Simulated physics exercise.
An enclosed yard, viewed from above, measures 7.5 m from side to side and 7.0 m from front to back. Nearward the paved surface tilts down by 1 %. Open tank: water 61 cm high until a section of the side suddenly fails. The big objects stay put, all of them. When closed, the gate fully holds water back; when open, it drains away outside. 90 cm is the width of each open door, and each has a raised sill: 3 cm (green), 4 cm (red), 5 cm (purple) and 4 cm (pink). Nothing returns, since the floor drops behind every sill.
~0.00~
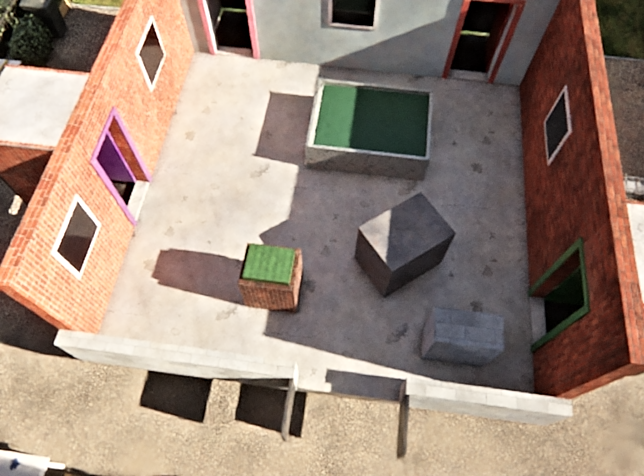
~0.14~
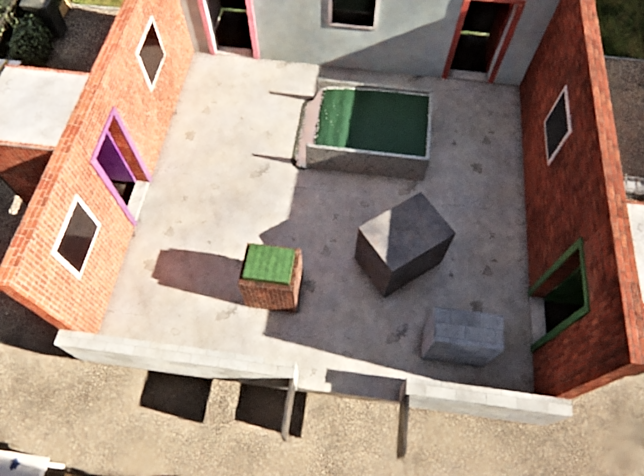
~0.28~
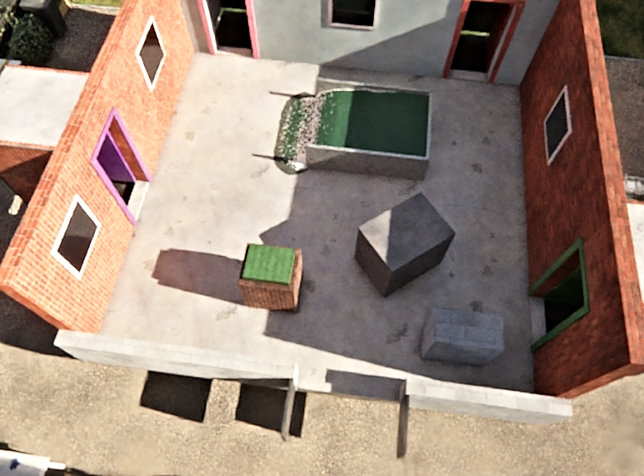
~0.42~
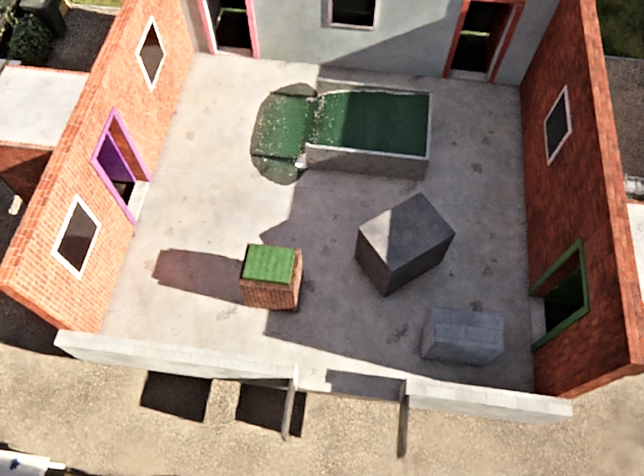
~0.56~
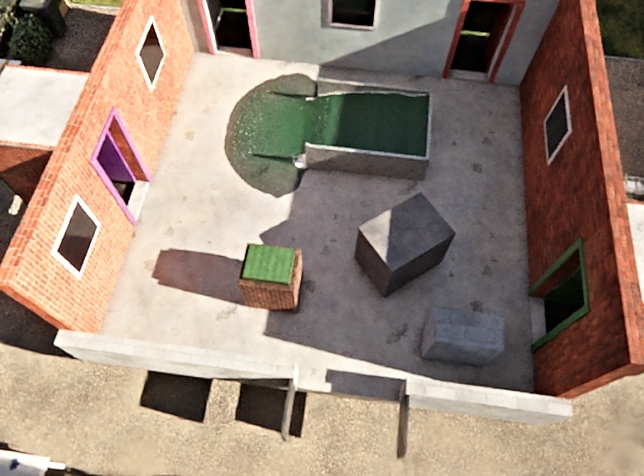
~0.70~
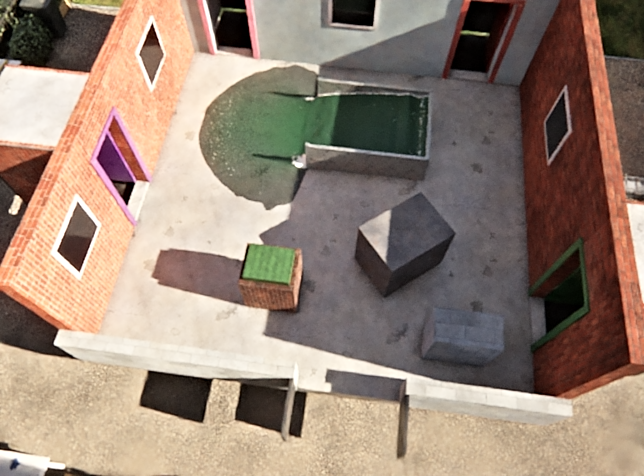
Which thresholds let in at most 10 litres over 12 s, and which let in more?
The green door lets in at most that; the red door lets in at most that; the purple door lets in more; the pink door lets in more.
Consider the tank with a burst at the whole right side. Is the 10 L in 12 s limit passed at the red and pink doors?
Checking each door against the limit: Red tops it, pink does not exceed it.
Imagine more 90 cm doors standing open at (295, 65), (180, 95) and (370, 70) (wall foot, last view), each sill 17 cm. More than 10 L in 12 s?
First doorway falls short, second gets there, third falls short.
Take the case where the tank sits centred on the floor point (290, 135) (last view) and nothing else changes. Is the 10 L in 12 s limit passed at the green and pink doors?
Checking the limit: The green door is beyond it and the pink door is beyond it.
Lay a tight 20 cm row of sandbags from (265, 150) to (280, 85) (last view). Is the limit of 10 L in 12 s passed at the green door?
Against that limit: Green above.
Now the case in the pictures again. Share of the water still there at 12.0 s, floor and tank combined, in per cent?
Remaining: Roughly 82 %.
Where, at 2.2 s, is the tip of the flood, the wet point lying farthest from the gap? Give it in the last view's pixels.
Roughly at pixel (124, 259).
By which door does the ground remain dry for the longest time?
That's the green door.
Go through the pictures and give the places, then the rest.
In the first picture, the open tank at (371, 120) is whole and still, 61 cm deep.
In the second picture, the front is at (304, 168), 0.9 m from the gap at (315, 126); 0.4 m2 of floor is under water; 61 cm left at the back of the open tank.
In the third picture, water pours out at (315, 128) and has run 1.1 m, to (286, 168); typically 11 cm deep outside, 61 cm at the open tank's back.
In the fourth picture, the front is at (267, 174), 1.4 m from the gap at (315, 128); 2.5 m2 of floor is under water; 61 cm left at the back of the open tank.
In the fifth picture, the front is at (228, 150), 1.9 m from the gap at (315, 129); 4.1 m2 of floor is under water; 60 cm left at the back of the open tank.
In the sixth picture, the front is at (203, 137), 2.4 m from the gap at (315, 129); 5.8 m2 of floor is under water; 55 cm left at the back of the open tank.
After 1.4 s water covers 25 % of the floor and is deepest (30 cm) near (171, 122); green door not reached, red door not reached, purple door not reached, pink door 7 cm at the sill, 0 L in.
After 2.2 s water covers 30 % of the floor and is deepest (38 cm) near (194, 55); green door not reached, red door not reached, purple door 15 cm at the sill, 11 L in, pink door 11 cm at the sill, 8 L in.
After 3.5 s water covers 35 % of the floor and is deepest (26 cm) near (95, 344); green door not reached, red door not reached, purple door 11 cm at the sill, 56 L in, pink door 17 cm at the sill, 97 L in.
After 7.0 s water covers 65 % of the floor and is deepest (14 cm) near (95, 344); green door not reached, red door 3 cm at the sill, 0 L in, purple door 6 cm at the sill, 82 L in, pink door 7 cm at the sill, 195 L in.
After 12.0 s water covers 90 % of the floor and is deepest (10 cm) near (95, 344); green door 5 cm at the sill, 3 L in, red door 3 cm at the sill, 0 L in, purple door 6 cm at the sill, 84 L in, pink door 2 cm at the sill, 201 L in.
